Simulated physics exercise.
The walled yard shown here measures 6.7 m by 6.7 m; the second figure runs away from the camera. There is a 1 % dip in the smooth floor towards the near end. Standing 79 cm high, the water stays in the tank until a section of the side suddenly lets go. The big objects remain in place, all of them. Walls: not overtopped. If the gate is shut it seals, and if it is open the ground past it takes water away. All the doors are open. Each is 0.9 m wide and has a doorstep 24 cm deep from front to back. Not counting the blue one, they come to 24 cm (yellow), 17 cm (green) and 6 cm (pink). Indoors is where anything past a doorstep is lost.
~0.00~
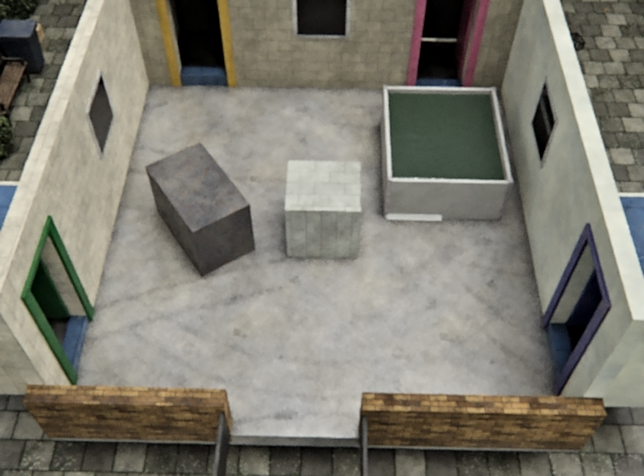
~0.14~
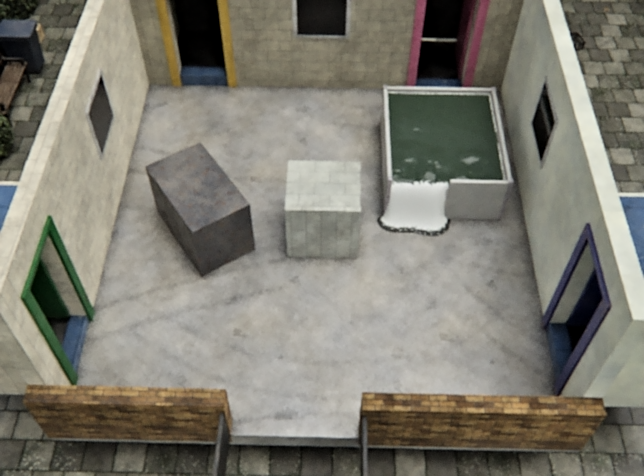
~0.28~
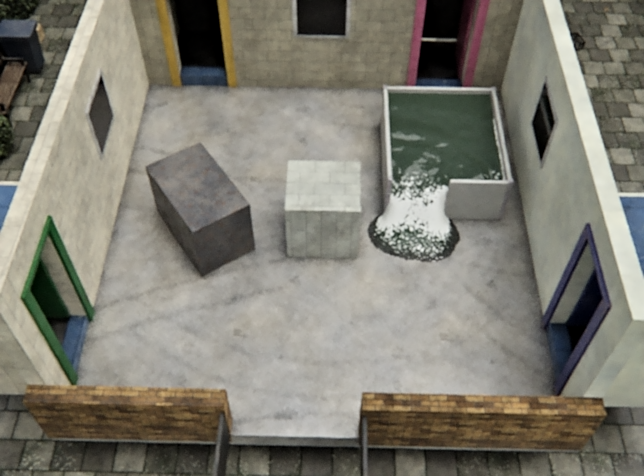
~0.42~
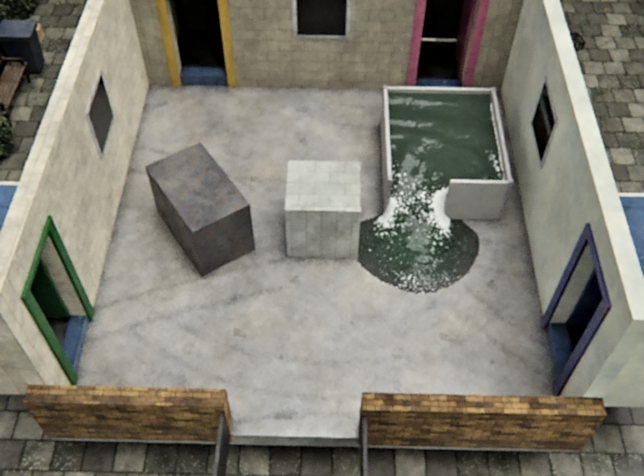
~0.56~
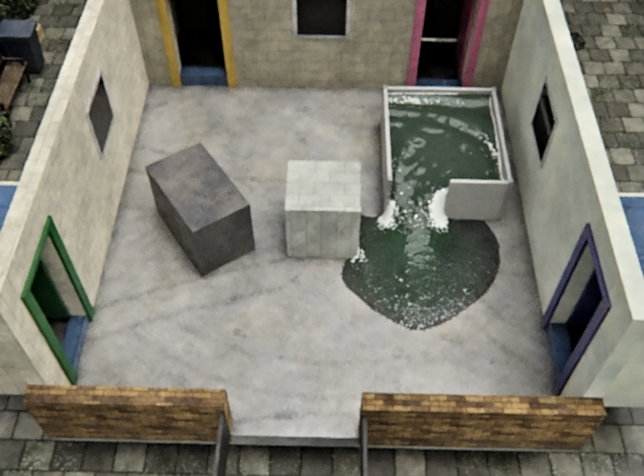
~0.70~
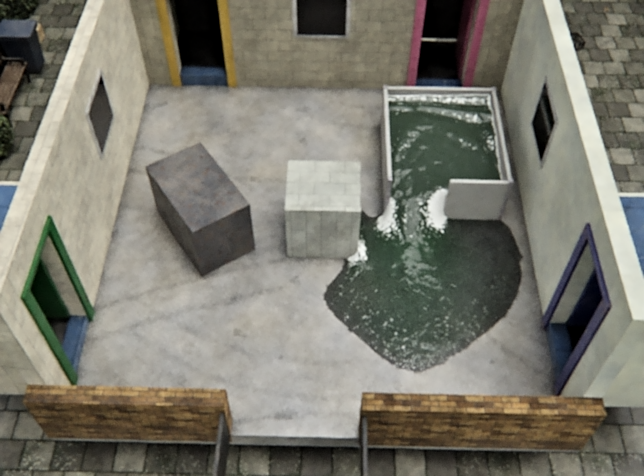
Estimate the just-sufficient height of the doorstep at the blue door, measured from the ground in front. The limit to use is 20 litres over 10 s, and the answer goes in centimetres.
I would say 16 cm.
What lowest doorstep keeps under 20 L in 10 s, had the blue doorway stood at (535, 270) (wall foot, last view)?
It needs roughly 5.5 cm.
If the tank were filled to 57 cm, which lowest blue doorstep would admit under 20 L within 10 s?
Roughly 10.5 centimetres would do it.
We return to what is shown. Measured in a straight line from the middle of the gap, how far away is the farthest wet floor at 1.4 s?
Roughly 4.2 metres.
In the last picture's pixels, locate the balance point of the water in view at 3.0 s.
I'd put it close to (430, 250).
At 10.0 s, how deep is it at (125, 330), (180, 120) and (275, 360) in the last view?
Taking the spots in order: About 6, 2 and 3 centimetres.
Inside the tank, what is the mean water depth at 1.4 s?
Around 54 centimetres.
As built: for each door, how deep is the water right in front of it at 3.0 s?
Door by door, in centimetres - yellow 0, blue 22, green 0, pink 0.
After 1.4 s water covers 30 % of the floor, deepest (42 cm) near (403, 223); 8 cm at the blue door, 0 litres in over its 21 cm doorstep.
After 3.0 s water covers 40 % of the floor, deepest (29 cm) near (441, 422); 22 cm at the blue door, 2 litres in over its 21 cm doorstep.
After 10.0 s water covers 75 % of the floor, deepest (12 cm) near (121, 415); 8 cm at the blue door, 4 litres in over its 21 cm doorstep.
At the blue door as built, the water arrived by 1.2 s and peaked near 23 cm at 2.8 s.
With a doorstep of 13.5 cm, 36 litres would have come in within the 10 s; with 18 cm, 10 litres. So under 20 litres takes about 16 cm.
